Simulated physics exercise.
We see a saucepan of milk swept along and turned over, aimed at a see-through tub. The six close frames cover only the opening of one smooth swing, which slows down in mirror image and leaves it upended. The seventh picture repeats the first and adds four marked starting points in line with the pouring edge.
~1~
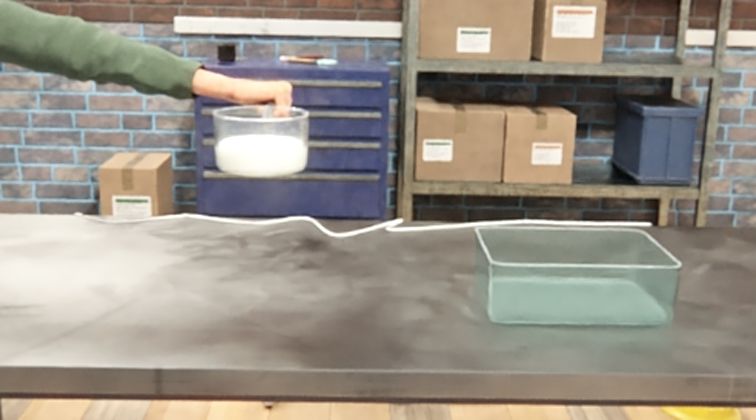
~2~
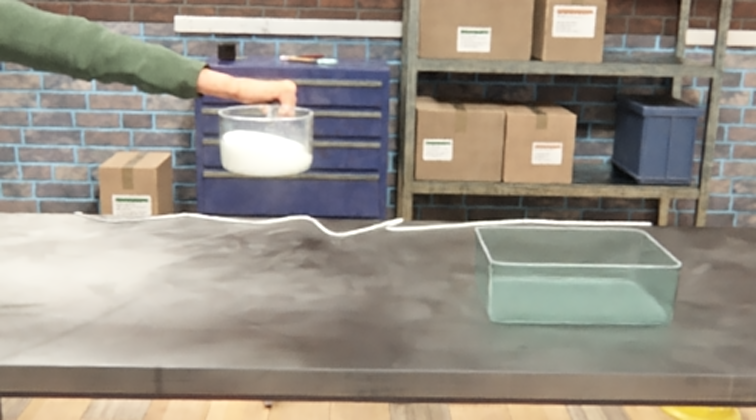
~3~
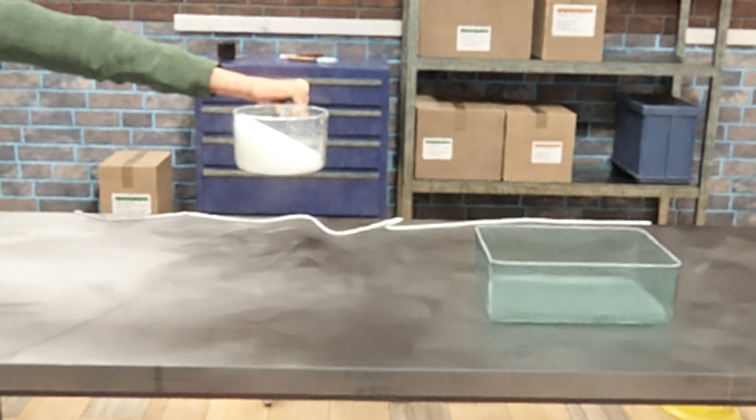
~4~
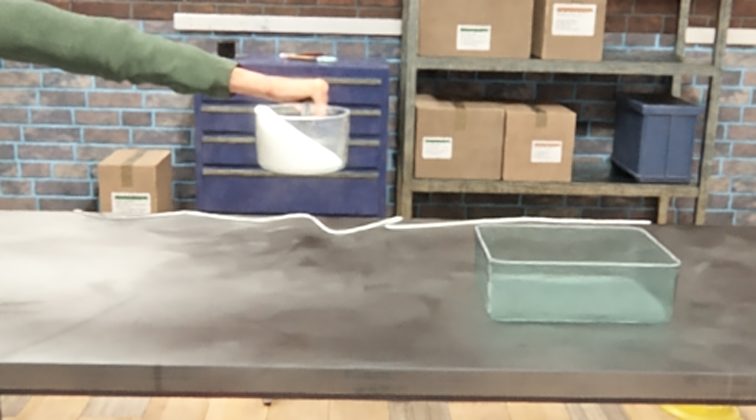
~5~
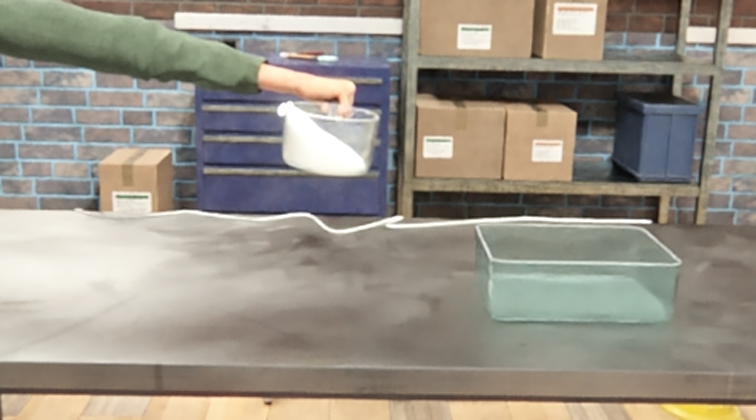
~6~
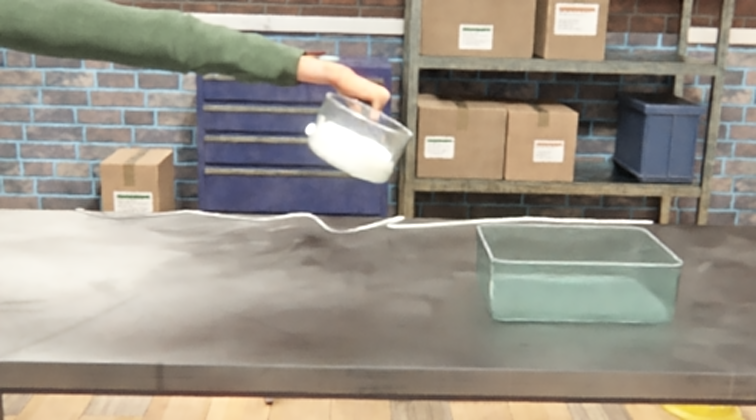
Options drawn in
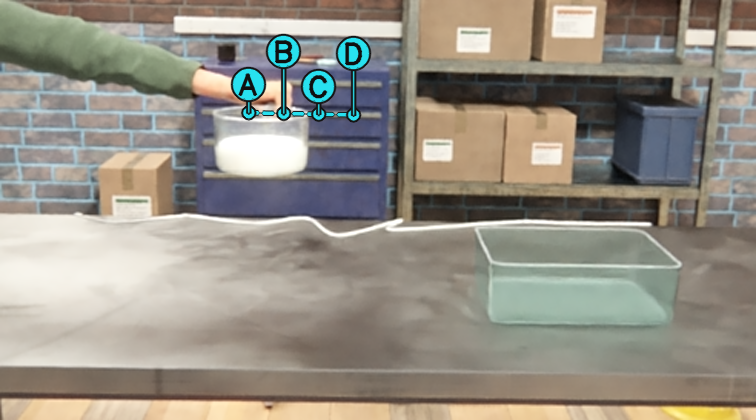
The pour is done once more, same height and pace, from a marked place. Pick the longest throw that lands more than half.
B is the one.
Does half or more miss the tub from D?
No, not at all.
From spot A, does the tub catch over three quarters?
No.
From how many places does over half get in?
Three of the four.
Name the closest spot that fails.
A it is.
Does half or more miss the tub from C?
No.
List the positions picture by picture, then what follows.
The first picture shows upright, lip at (306, 114); tub from (488, 321) to (671, 324); nothing has left yet.
The second picture shows upright, lip at (311, 113); nothing has left yet.
The third picture shows upright, lip at (326, 112); nothing has left yet.
The fourth picture shows upright, lip at (347, 112); nothing has left yet.
The fifth picture shows tipped about 6°, lip at (377, 116); nothing has left yet.
The sixth picture shows tipped about 24°, lip at (410, 133); nothing has left yet.
On the marked copy, A at (248, 112); B at (283, 113); C at (318, 114); D at (353, 115).
With A, about 35 % lands in the tub, 59 % falls short and 5 % goes beside or beyond.
With B, about 61 % lands in the tub, 30 % falls short and 9 % goes beside or beyond.
With C, about 77 % lands in the tub, 15 % falls short and 8 % goes beside or beyond.
With D, about 88 % lands in the tub, 5 % falls short and 7 % goes beside or beyond.
